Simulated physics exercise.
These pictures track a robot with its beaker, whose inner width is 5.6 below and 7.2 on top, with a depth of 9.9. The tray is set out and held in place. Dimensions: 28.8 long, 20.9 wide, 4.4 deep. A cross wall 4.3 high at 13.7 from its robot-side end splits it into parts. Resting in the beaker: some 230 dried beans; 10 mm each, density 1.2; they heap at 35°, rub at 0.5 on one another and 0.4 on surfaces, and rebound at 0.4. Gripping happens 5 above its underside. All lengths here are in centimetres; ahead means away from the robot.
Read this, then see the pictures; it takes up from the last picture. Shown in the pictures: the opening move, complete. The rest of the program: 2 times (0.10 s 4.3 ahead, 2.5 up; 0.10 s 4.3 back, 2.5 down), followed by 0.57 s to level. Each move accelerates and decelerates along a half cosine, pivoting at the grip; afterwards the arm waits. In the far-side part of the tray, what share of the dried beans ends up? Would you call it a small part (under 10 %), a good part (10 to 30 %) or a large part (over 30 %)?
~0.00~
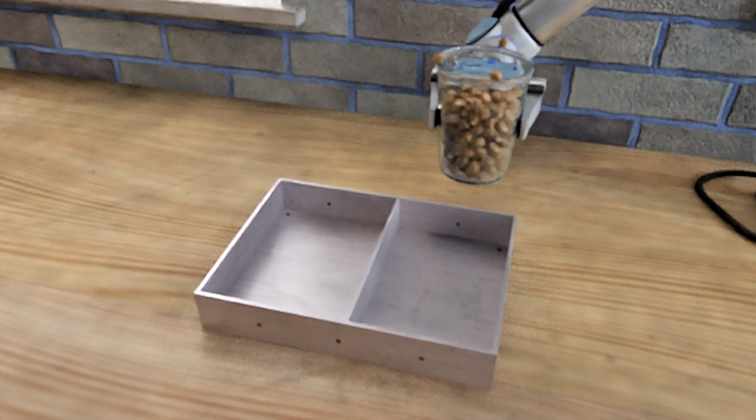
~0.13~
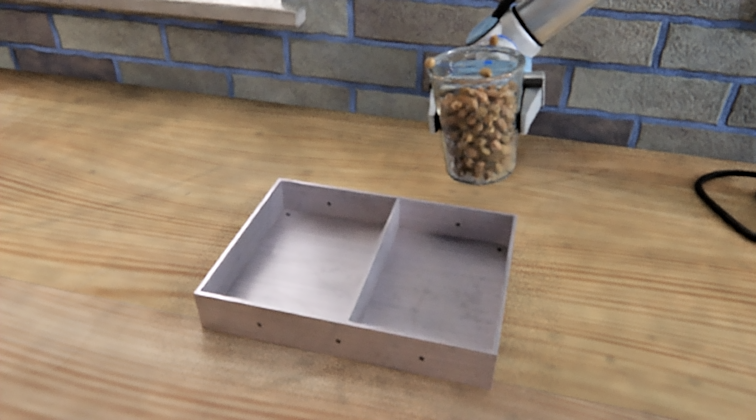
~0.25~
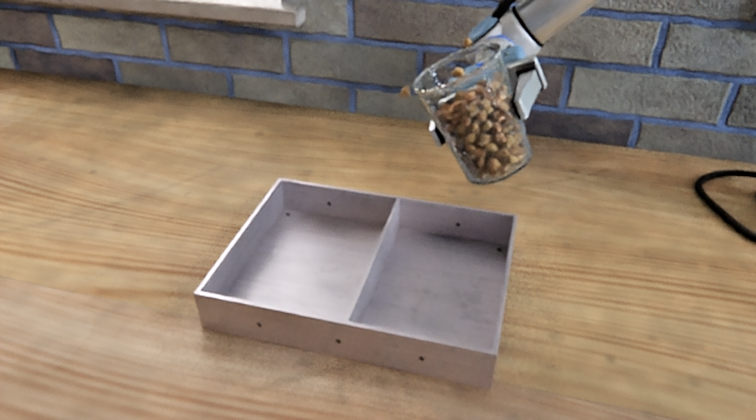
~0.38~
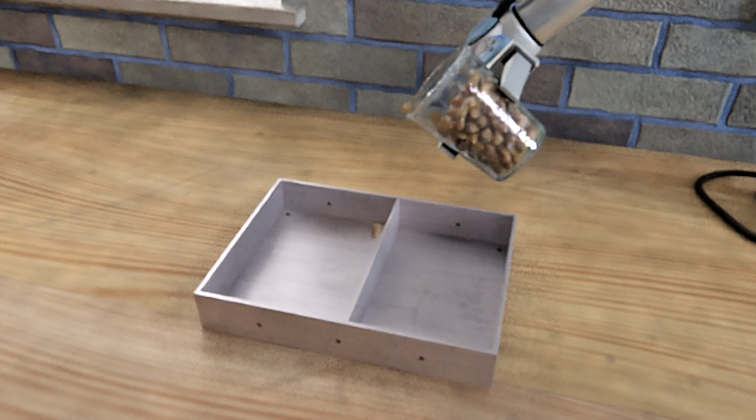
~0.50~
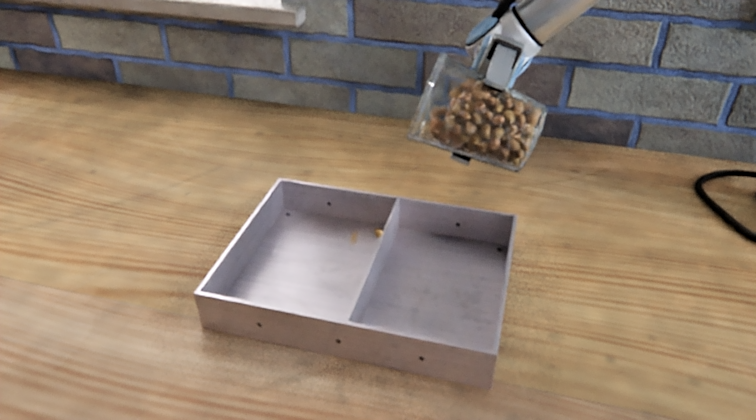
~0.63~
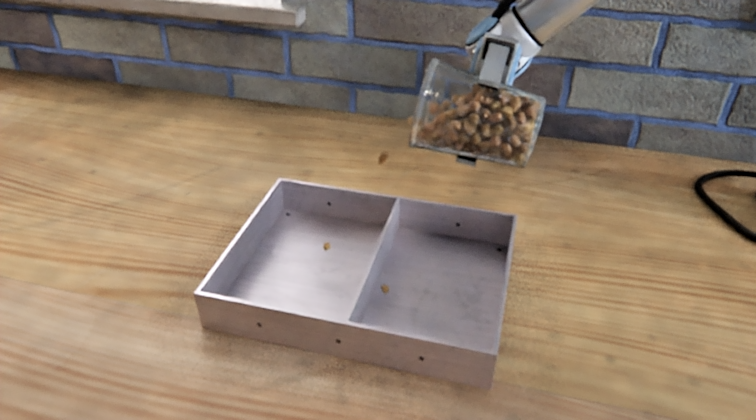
I'd call it a large part.
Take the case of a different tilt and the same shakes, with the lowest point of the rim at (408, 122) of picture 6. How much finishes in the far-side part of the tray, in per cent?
Result: Approximately 75 %.
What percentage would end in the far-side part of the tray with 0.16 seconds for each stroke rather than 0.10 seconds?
The share would be near 50 %.
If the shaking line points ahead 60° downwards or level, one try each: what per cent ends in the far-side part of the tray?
First try some 20 %, second try some 75 %.
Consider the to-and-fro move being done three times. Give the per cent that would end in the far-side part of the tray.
It would come to about 95 %.
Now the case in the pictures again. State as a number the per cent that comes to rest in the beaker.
Something like 0 percent ends there.
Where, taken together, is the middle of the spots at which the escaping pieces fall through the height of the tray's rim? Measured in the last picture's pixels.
Roughly at (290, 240).
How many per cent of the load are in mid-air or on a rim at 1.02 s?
Reading at that time: Some 5 per cent.
After 1.02 s, tilted 81° forward, highest piece 20 above the table; 212 in the far-side part, 3 in the robot-side part, 1 in the beaker, 11 in flight or on a rim.
After 1.41 s, tilted 21° forward, highest piece 3 above the table; 221 in the far-side part, 4 in the robot-side part, 2 on the table or floor.
After 1.80 s, level, highest piece 3 above the table; 221 in the far-side part, 4 in the robot-side part, 2 on the table or floor.
After 2.85 s, level, highest piece 3 above the table; 221 in the far-side part, 4 in the robot-side part, 2 on the table or floor.
In the end, 221 in the far-side part, 4 in the robot-side part, 2 on the table or floor. That is 97 % in the far-side part of the tray.
